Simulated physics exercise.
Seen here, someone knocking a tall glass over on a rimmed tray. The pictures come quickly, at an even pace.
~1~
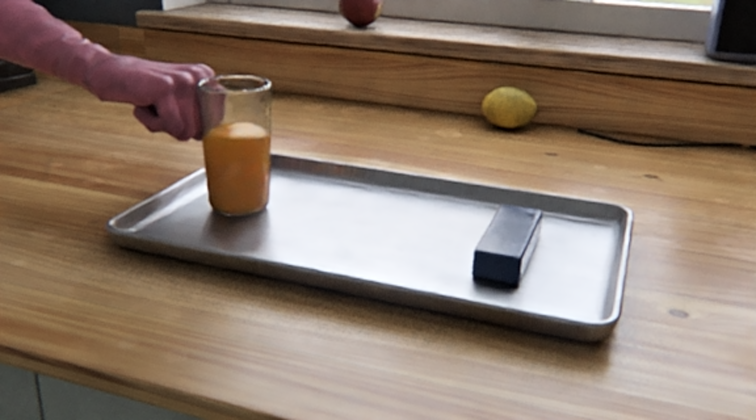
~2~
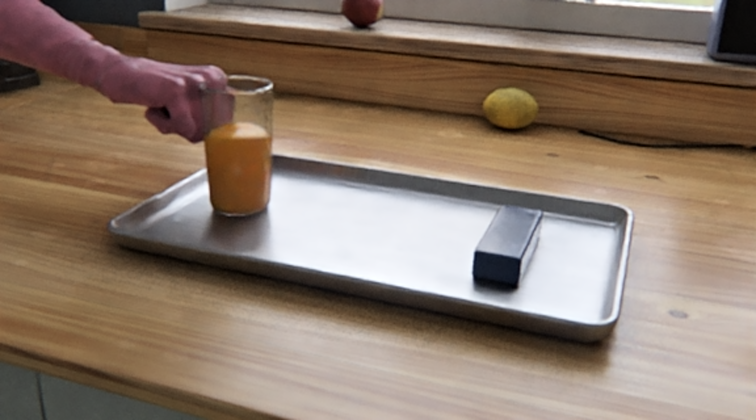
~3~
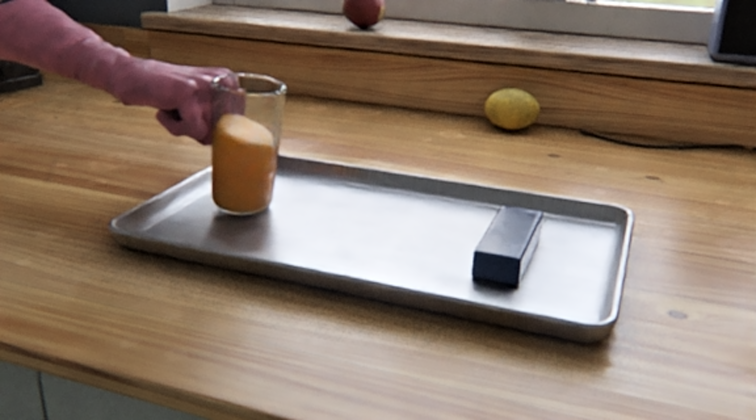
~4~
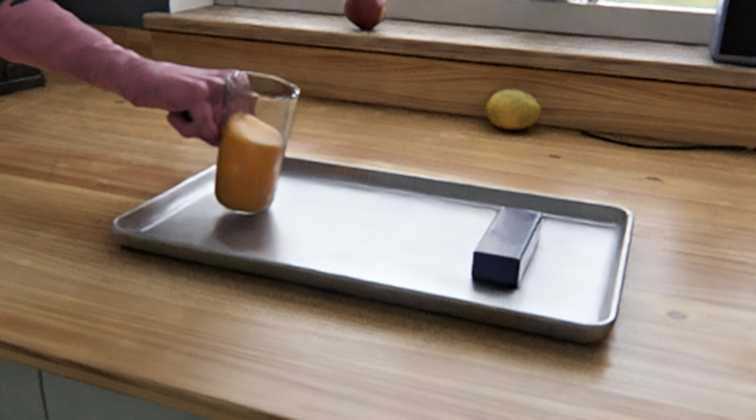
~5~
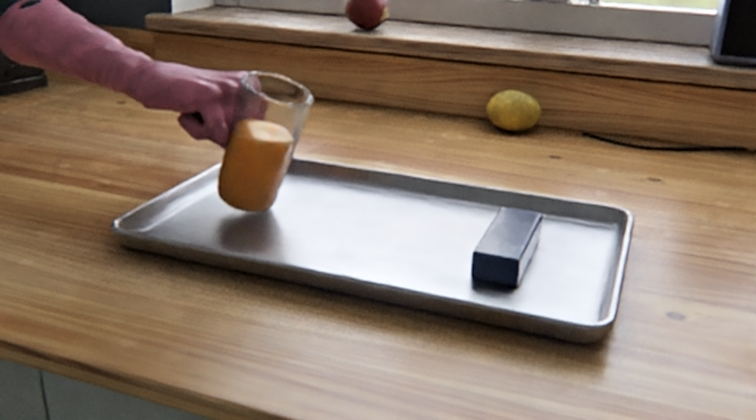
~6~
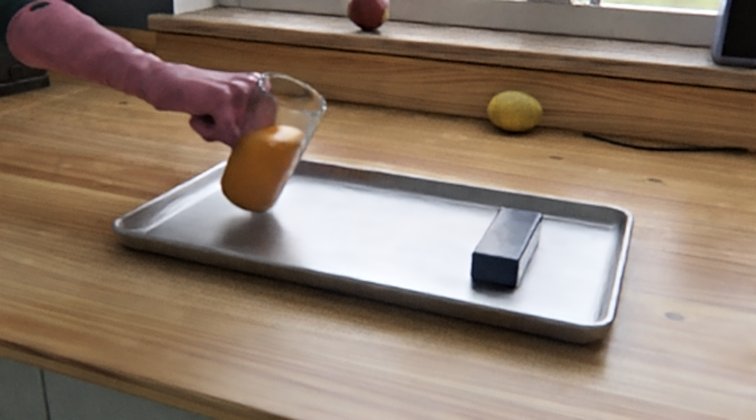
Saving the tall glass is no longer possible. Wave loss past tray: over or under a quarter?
I expect no more than a quarter will spill past the tray's edge.
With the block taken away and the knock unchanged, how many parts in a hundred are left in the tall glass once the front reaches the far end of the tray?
About 45 percent.
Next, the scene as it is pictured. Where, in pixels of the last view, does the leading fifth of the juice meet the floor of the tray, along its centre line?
I'd put the spot somewhere close to pixel (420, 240).
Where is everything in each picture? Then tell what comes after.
Tilt 0°; right rim (265, 89); surface from (214, 126) to (266, 133); the tray's far rim is at (624, 259); a block is fixed to the tray further along, in the first picture.
Tilt 0°; right rim (267, 90); surface from (215, 126) to (267, 134), in the second picture.
Tilt 6°; right rim (280, 93); surface from (224, 112) to (274, 138), in the third picture.
Tilt 12°; right rim (293, 98); surface from (234, 108) to (283, 140), in the fourth picture.
Tilt 19°; right rim (307, 105); surface from (240, 120) to (295, 138), in the fifth picture.
Tilt 26°; right rim (320, 113); surface from (246, 134) to (306, 135), in the sixth picture.
A moment on, the tall glass is falling and 100 per cent is in the glass, 0 on the tray and 0 above or beyond its rim.
Next, the tall glass lies on its side and 85 per cent is in the glass, 6 on the tray and 8 above or beyond its rim.
Then the tall glass lies on its side and 46 per cent is in the glass, 39 on the tray and 15 above or beyond its rim.
Later the tall glass lies on its side and 25 per cent is in the glass, 70 on the tray and 5 above or beyond its rim.
In the end 96 per cent is held by tray and glass, 4 is off the tray.
